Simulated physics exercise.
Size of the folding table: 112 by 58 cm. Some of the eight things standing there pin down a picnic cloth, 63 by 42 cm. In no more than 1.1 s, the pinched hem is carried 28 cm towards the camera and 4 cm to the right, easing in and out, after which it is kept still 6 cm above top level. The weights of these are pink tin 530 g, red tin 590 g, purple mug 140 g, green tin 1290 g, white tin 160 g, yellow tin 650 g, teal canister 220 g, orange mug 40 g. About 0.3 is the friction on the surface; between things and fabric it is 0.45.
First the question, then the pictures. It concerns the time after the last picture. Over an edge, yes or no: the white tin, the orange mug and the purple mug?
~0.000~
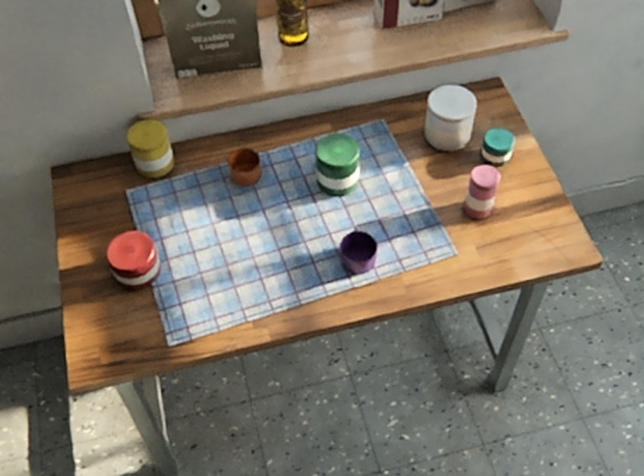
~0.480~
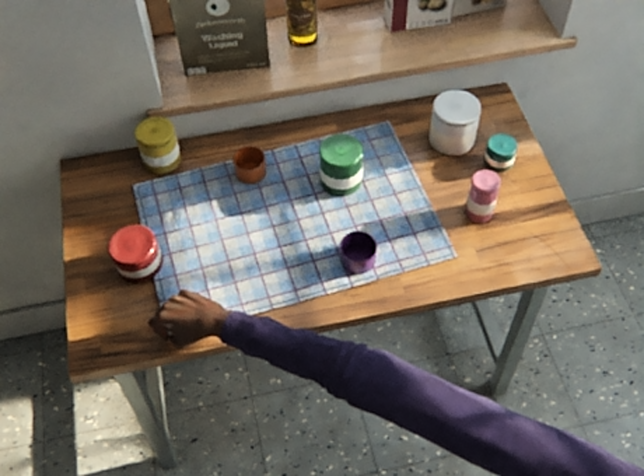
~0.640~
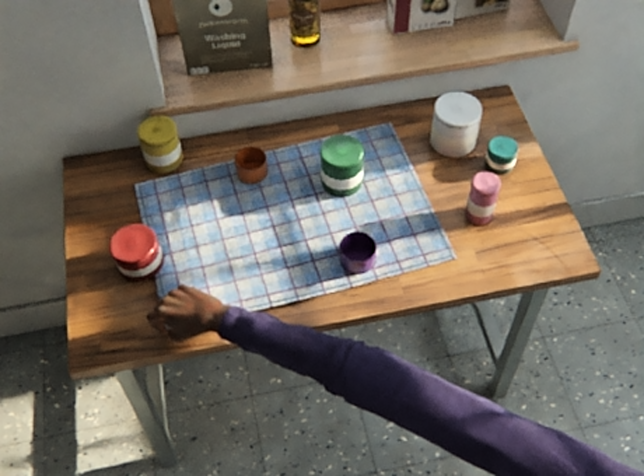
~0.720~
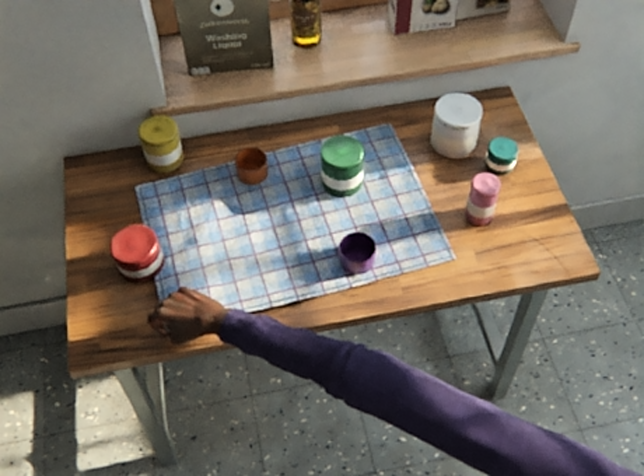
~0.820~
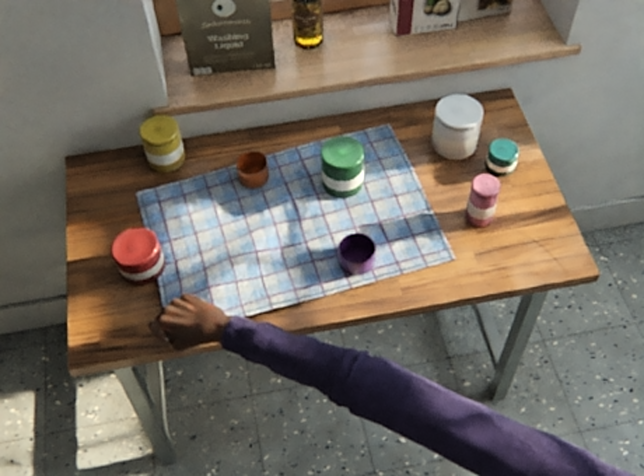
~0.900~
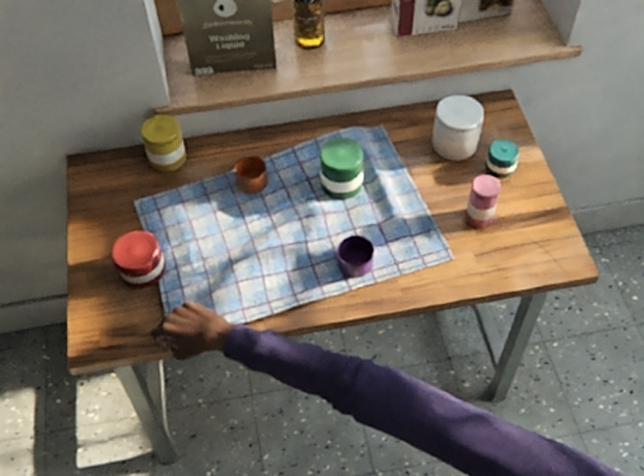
Per item: White tin - no, still on; orange mug - no, still on; purple mug - yes, over.
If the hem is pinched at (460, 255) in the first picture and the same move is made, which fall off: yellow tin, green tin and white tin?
Yellow tin is left on top, green tin is left on top, white tin is left on top.
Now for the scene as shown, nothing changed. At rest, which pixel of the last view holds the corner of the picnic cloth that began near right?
That corner settles near pixel (439, 279) in the last view.
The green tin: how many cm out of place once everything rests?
Green tin: About 20 cm.
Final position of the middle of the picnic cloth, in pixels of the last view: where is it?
(266, 300) or thereabouts.
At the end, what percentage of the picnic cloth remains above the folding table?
Roughly 70% of it.
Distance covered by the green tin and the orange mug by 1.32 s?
The green tin is 10 cm out, the orange mug 20 cm.
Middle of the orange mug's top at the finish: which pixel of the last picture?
Last view, top position: About (199, 257).
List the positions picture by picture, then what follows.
In the first picture, white tin (453, 101); orange mug (244, 160); purple mug (359, 247); picnic cloth corners (169, 346) (126, 191) (383, 119) (458, 254).
In the second picture, picnic cloth corners (133, 185) (389, 121); grip (167, 335).
In the third picture, picnic cloth corners (135, 185) (390, 123); grip (166, 330).
In the fourth picture, red tin (134, 243); picnic cloth corners (135, 187) (390, 123); grip (166, 332).
In the fifth picture, red tin (135, 246); orange mug (252, 163); picnic cloth corners (136, 193) (389, 124); grip (168, 339).
In the sixth picture, white tin (460, 111); orange mug (251, 167); purple mug (356, 250); picnic cloth corners (134, 202) (382, 126) (454, 259); grip (170, 347).
At 1.1 s, 95 % of the picnic cloth is still over the top; orange mug 9 cm off its start, purple mug 4 cm off its start, red tin 6 cm off its start.
At 1.3 s, 85 % of the picnic cloth is still over the top; orange mug 18 cm off its start, purple mug 8 cm off its start, green tin 12 cm off its start.
At 1.5 s, 75 % of the picnic cloth is still over the top; orange mug 24 cm off its start at (208, 240), purple mug 12 cm off its start at (348, 294), green tin 18 cm off its start at (297, 204).
At 1.7 s, 70 % of the picnic cloth is still over the top; orange mug 29 cm off its start, purple mug 14 cm off its start, green tin 21 cm off its start.
At 3.3 s, 70 % of the picnic cloth is still over the top; orange mug 29 cm off its start at (199, 257), purple mug over the edge, white tin 0 cm off its start at (460, 111), green tin 21 cm off its start at (290, 217).
